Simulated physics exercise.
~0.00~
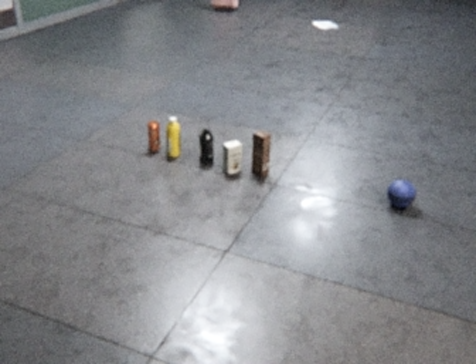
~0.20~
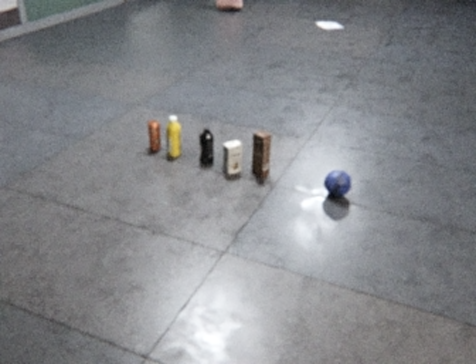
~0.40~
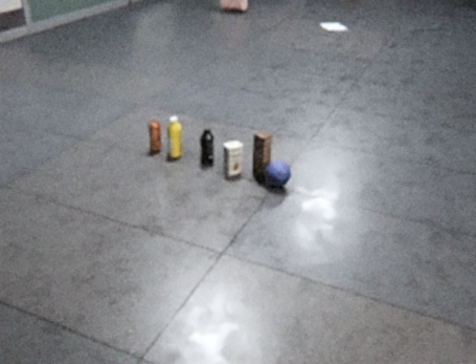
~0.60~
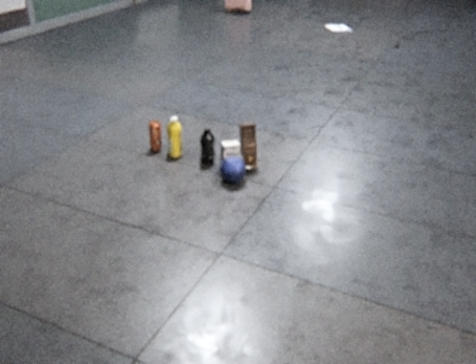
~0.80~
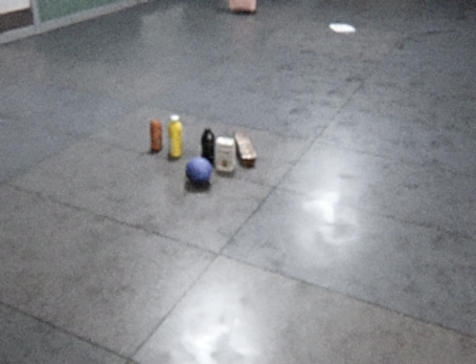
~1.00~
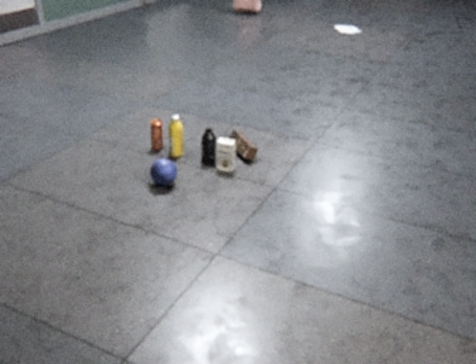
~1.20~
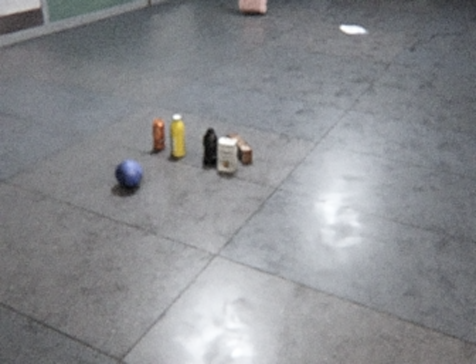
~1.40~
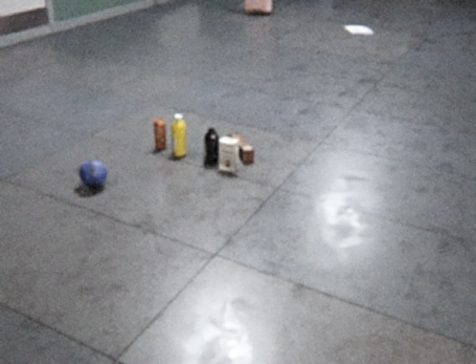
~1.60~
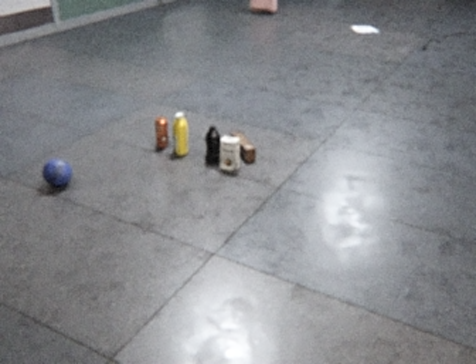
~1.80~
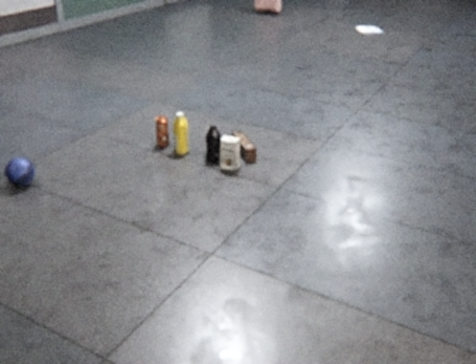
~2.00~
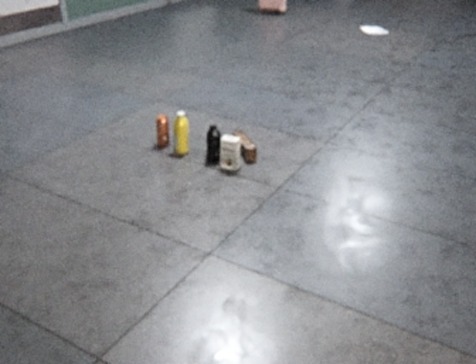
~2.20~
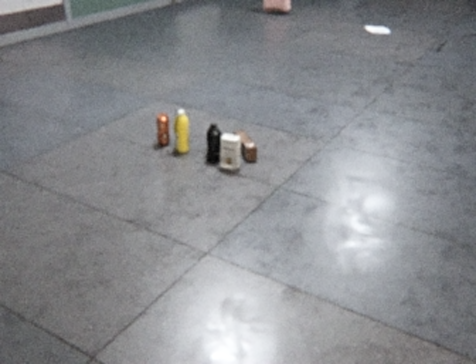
A blue ball rolled left across the grey floor toward a row of bottles and cartons, knocked over the brown carton at the right end, then rolled past the others and out of view, leaving the other four items standing.
